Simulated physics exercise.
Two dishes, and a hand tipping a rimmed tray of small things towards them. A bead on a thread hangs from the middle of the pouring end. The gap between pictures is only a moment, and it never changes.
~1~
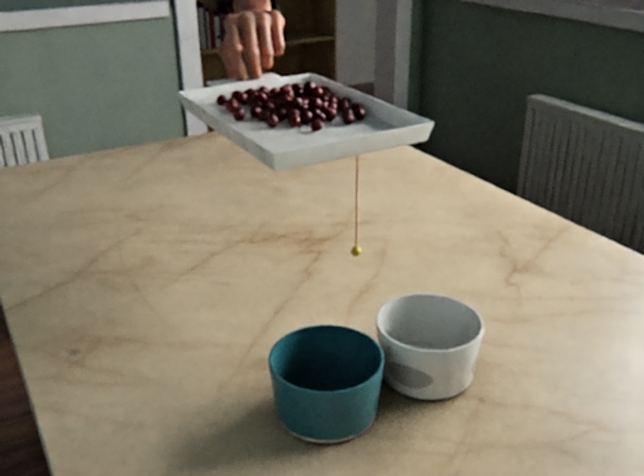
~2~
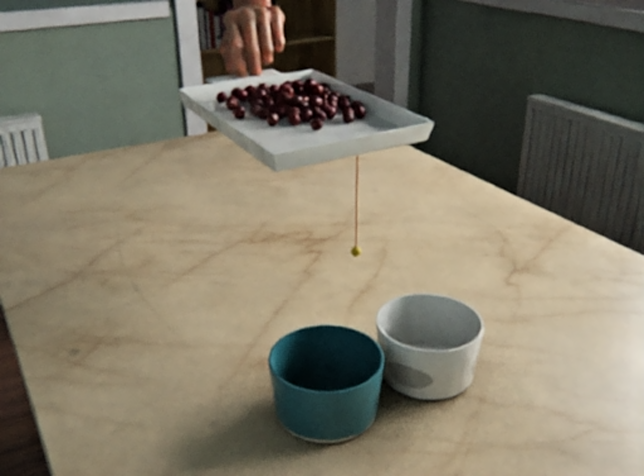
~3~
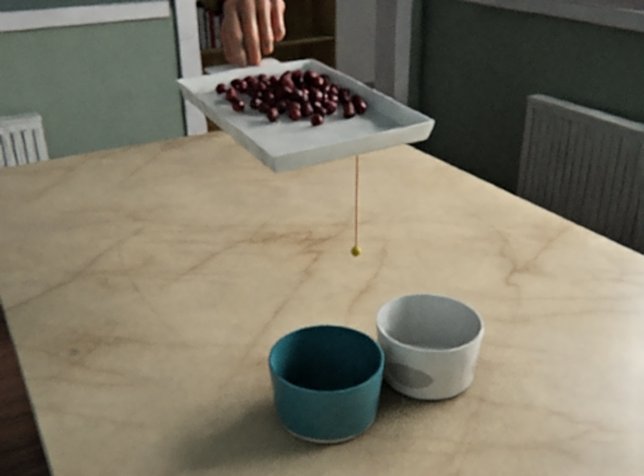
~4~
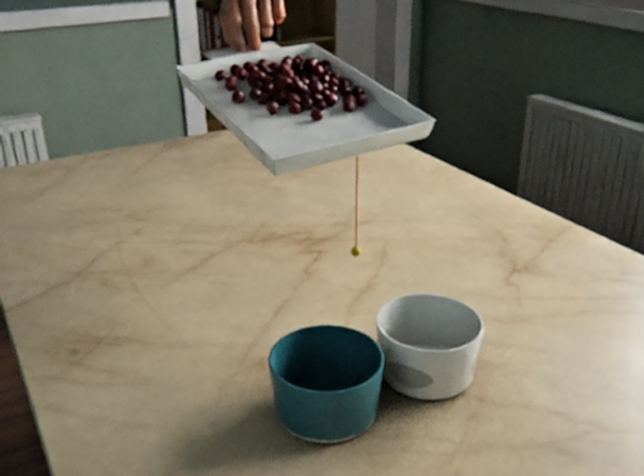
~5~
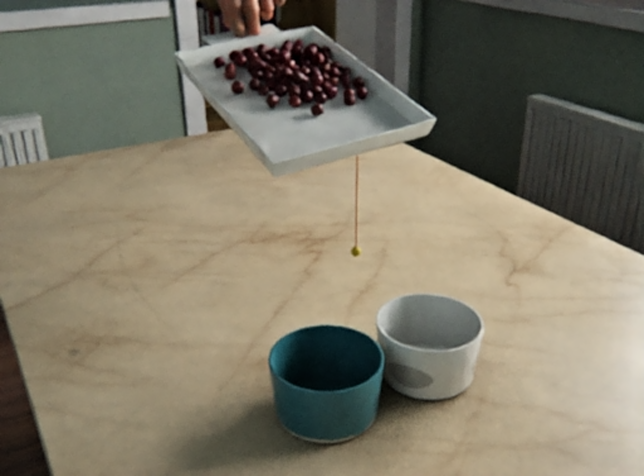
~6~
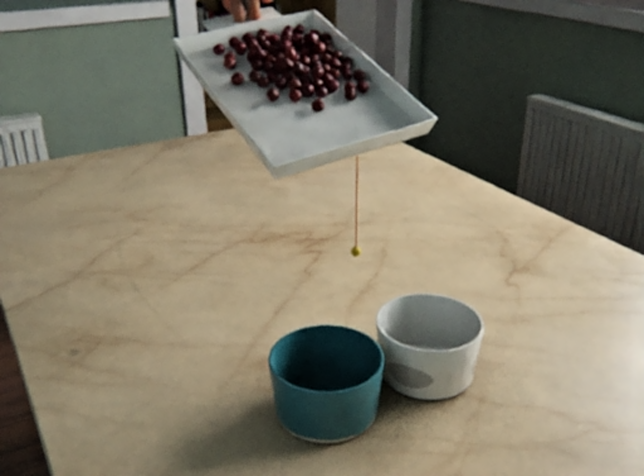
A hand raised the back of a white tray of dark red cherries, tilting it gradually steeper above a blue dish and a white dish, while the bead on a thread beneath it stayed still.
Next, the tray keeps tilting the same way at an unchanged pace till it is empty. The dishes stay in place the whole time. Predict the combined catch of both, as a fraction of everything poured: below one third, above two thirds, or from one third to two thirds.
Below one third.
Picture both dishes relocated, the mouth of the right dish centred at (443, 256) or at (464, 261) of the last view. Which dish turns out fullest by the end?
Well, the first time it's the one placed on the left, and the second time it's the one placed on the left.
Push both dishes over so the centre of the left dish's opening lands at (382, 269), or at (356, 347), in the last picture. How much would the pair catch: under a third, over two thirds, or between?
At the first spot I'd expect less than a third, and at the second spot under a third.
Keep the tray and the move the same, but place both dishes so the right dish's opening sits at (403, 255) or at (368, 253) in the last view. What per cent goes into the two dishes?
First placement: Some 30 %; second placement: Some 10 %.
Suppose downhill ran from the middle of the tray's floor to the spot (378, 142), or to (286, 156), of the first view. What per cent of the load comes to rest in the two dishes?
I'd expect around 0 in a hundred first and around 0 in a hundred second.
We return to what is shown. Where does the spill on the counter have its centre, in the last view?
Near (327, 354).
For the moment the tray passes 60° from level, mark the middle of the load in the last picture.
In the last view, the load is centred close to (317, 132).
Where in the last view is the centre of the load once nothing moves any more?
At about (336, 358).
Soon, tray tipped steeply; most on the tray; a small part in the air.
A while on, tray tipped right over; most on the tray; a stray few in the left dish; a stray few in the right dish; about a quarter outside both; a stray few in the air.
Towards the end, tray tipped past a quarter turn; a stray few in the left dish; a small part in the right dish; most outside both.
Finally, tray tipped past a quarter turn; a stray few in the left dish; a small part in the right dish; most outside both.
